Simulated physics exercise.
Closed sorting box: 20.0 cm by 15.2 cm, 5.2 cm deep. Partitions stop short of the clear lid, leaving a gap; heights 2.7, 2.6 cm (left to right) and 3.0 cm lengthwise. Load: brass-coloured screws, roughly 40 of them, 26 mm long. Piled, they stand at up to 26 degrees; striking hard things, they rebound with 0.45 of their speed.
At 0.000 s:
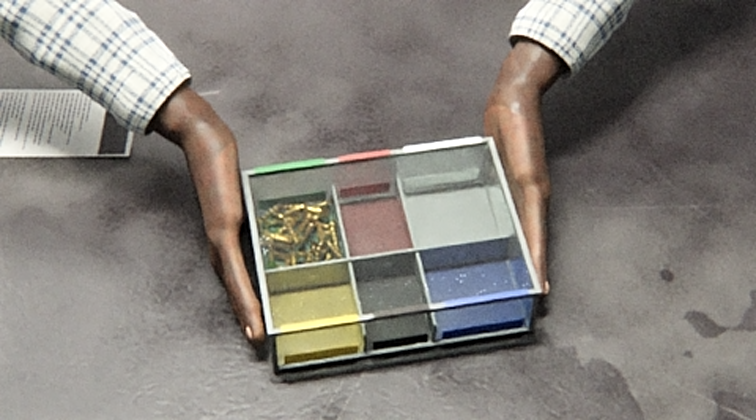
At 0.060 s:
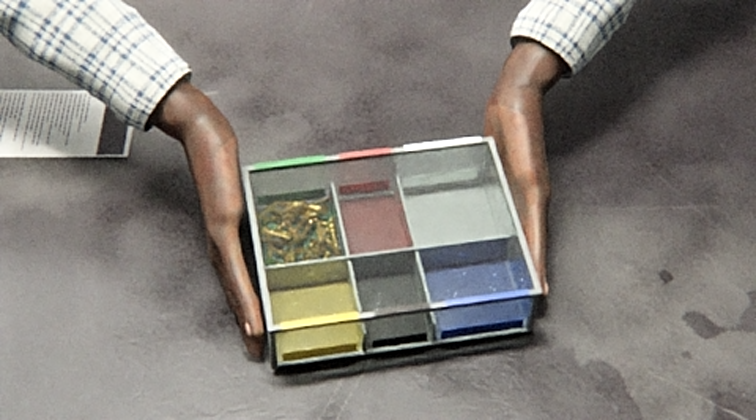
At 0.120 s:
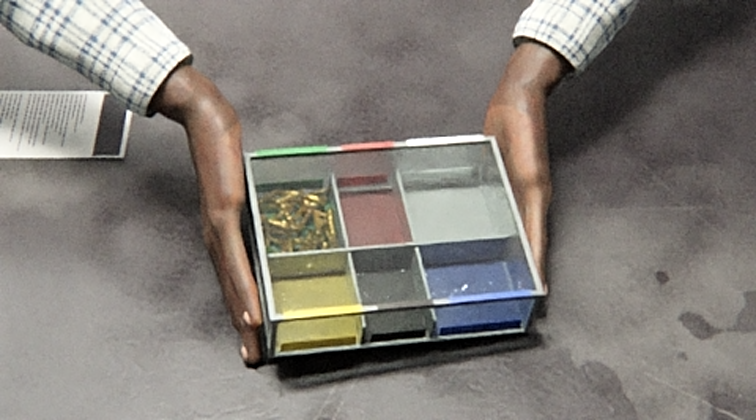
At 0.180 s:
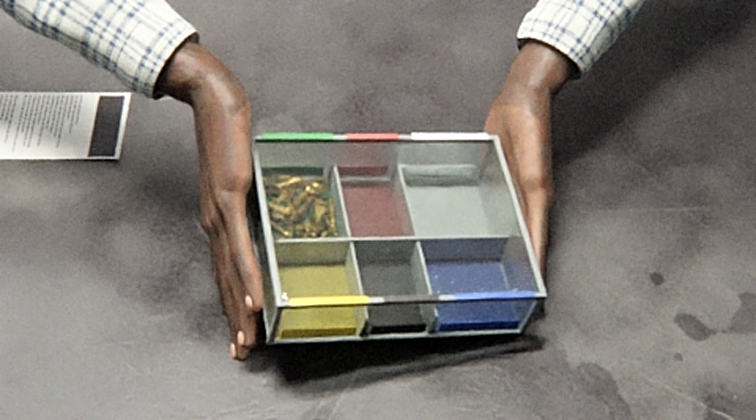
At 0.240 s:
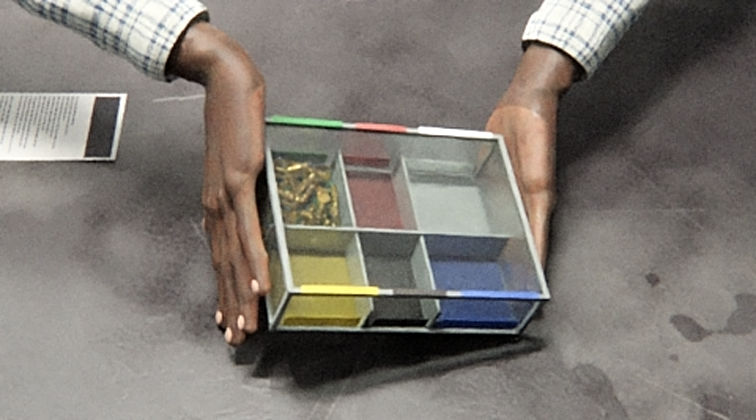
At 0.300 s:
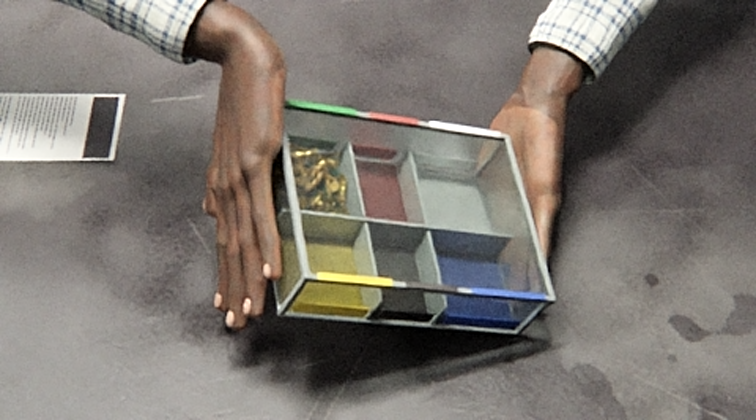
Two hands steadily tilt a clear-lidded sorting box, raising its left side above the right.
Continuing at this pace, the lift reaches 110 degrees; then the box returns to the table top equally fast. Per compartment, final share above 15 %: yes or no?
Red compartment no; blue compartment yes; green compartment no; yellow compartment no; white compartment yes; black compartment no.
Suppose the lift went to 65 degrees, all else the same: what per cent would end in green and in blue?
Green 80 %; blue 5 %.
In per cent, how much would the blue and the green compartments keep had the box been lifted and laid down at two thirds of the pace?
Per cent held - blue: 70, green: 0.
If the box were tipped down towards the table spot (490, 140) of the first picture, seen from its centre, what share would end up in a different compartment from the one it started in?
55 %.
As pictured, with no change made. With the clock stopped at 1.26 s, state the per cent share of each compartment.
It splits as red 35, blue 25, green 10, yellow 0, white 25 and black 5 percent.
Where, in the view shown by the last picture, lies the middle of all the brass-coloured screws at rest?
Approximately (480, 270) in the last picture.
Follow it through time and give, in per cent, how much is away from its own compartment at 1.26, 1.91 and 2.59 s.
90, 100, 100.
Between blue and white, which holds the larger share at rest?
Answer: Blue.
Then, at 1.26 s, tilt 109 degrees; red 35 %, blue 25 %, green 10 %, white 25 %, black 5 %.
After 1.91 s, tilt 47 degrees; blue 60 %, white 40 %.
After 2.59 s, tilt 0 degrees; blue 60 %, white 40 %.
In the end, at 3.0 s, red 0 %, blue 55 %, green 0 %, yellow 0 %, white 45 %, black 0 %.
